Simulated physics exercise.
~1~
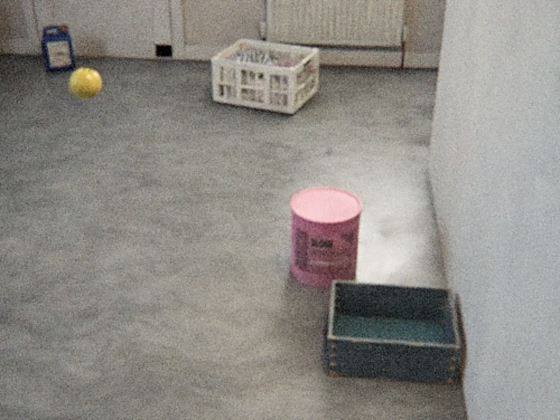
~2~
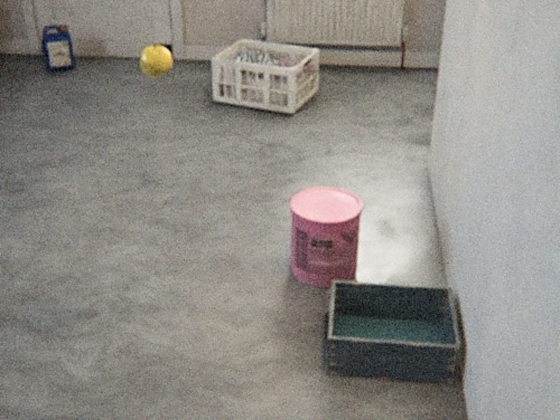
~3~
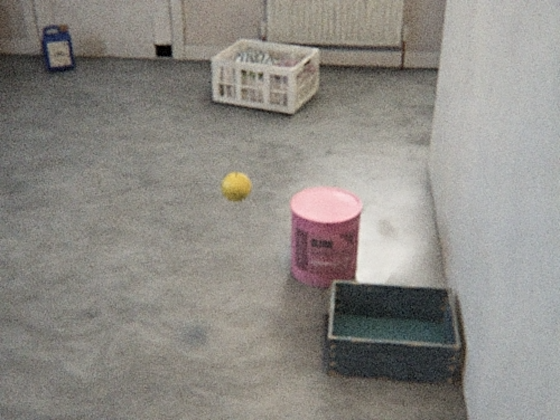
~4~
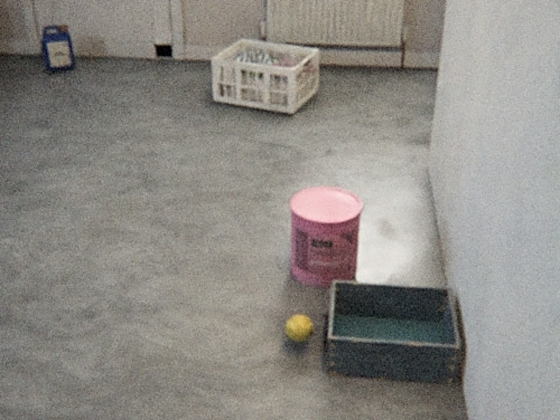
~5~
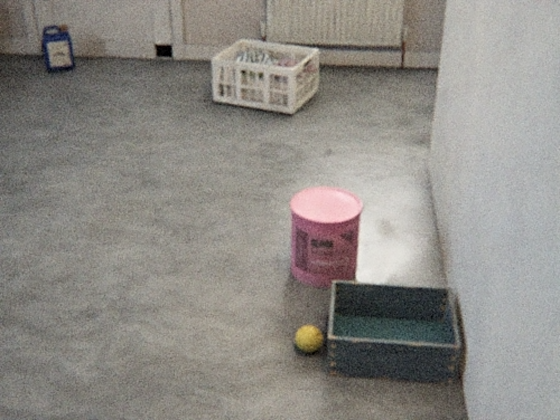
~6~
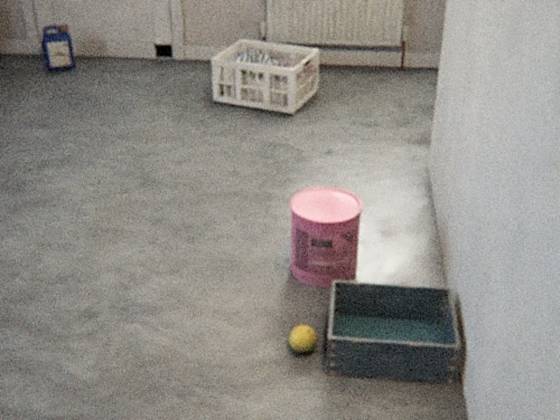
A yellow apple, looking much like a small ball, starts in the air at the upper left of a room with a grey floor, where a pink pail stands behind an open, empty box by the right wall. It travels right past the white crate at the back, then drops steeply toward the pail. Passing to the left of the pail, it comes down beside the box's left side. It shifts slightly right and down, close against the box, then edges back left. It ends on the floor outside the box, while the pail stays in place.
